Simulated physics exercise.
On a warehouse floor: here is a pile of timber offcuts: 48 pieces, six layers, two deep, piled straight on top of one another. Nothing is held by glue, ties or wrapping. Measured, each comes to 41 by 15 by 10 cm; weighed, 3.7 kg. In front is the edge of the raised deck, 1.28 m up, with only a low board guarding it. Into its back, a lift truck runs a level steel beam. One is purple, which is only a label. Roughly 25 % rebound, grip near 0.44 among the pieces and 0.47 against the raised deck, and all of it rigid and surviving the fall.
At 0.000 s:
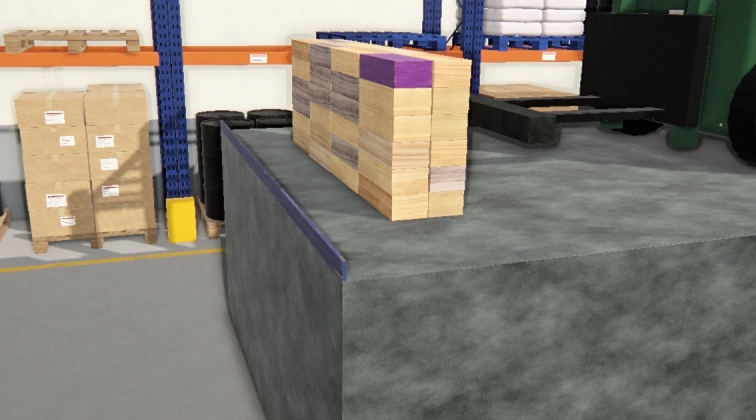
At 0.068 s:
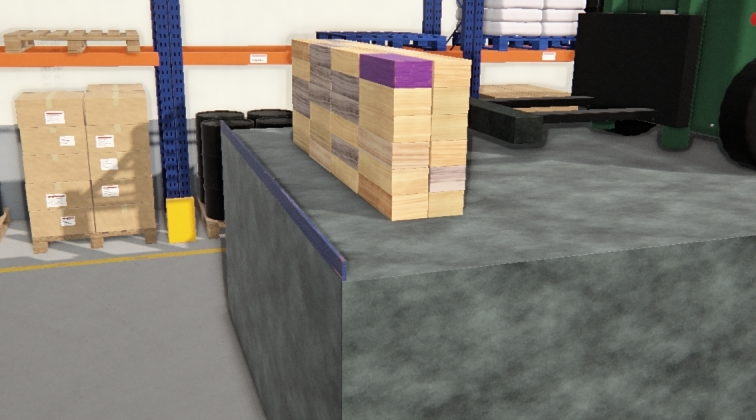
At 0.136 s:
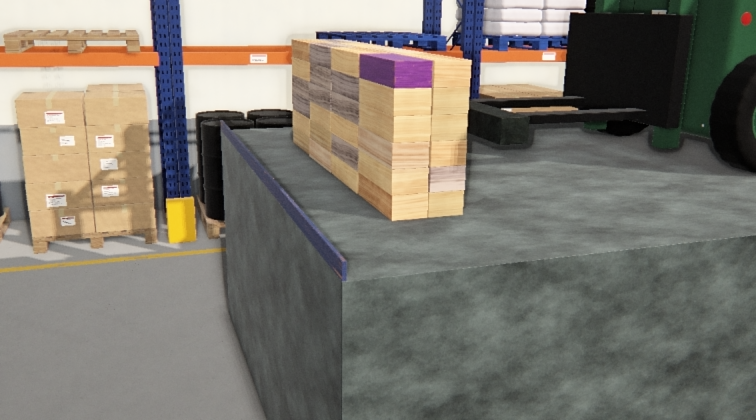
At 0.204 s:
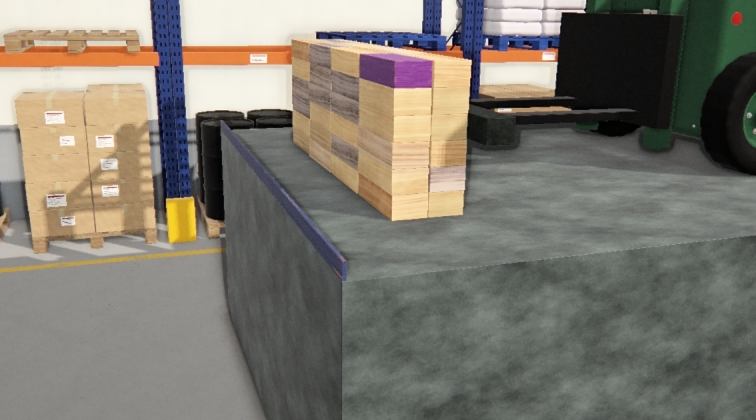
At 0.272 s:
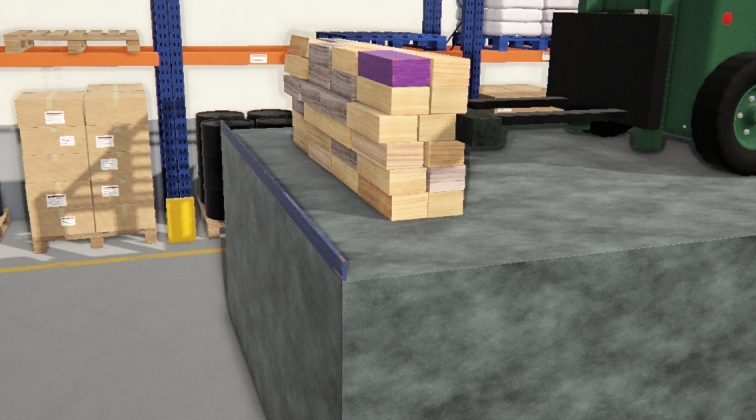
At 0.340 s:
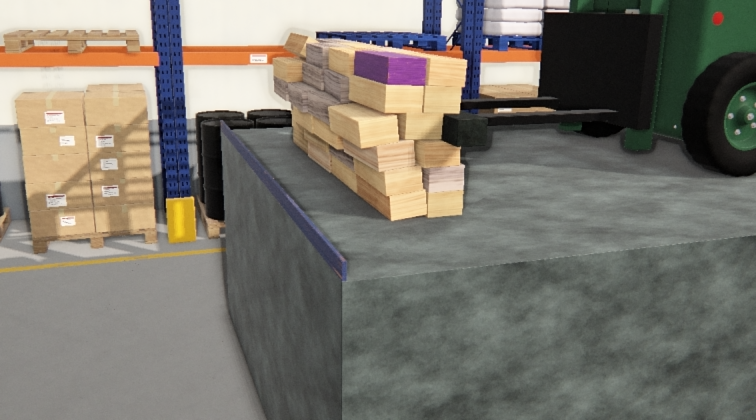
A dark green forklift slides leftward behind a stack of pale wooden blocks, one of them purple, on a mottled grey platform in a warehouse, seen from slightly above by a still camera. Boxes, black drums and blue-and-orange racking stand behind, and a low blue strip edges the platform's left side. Reaching the stack, the machine pushes in from the right, and blocks shift leftward, twist and tilt, while the purple one moves slightly.
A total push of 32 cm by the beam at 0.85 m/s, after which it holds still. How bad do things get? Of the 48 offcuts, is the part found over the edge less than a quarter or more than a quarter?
The part found over the edge is more than a quarter.
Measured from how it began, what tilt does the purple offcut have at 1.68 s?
Some 70°.
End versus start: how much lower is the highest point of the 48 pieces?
I'd say it's about 16 cm lower than before.
By 0.52 s, none of the 48 offcuts over the edge, 43 disturbed; purple offcut tilted 7°.
By 0.90 s, 7 of the 48 offcuts over the edge; purple offcut tilted 25°, 11 cm lower.
By 1.68 s, 20 of the 48 offcuts over the edge; purple offcut tilted 73°, 1.66 m lower.
When it is over (2.4 s), 22 of the 48 offcuts over the edge; purple offcut upside down. That is 46 per cent.
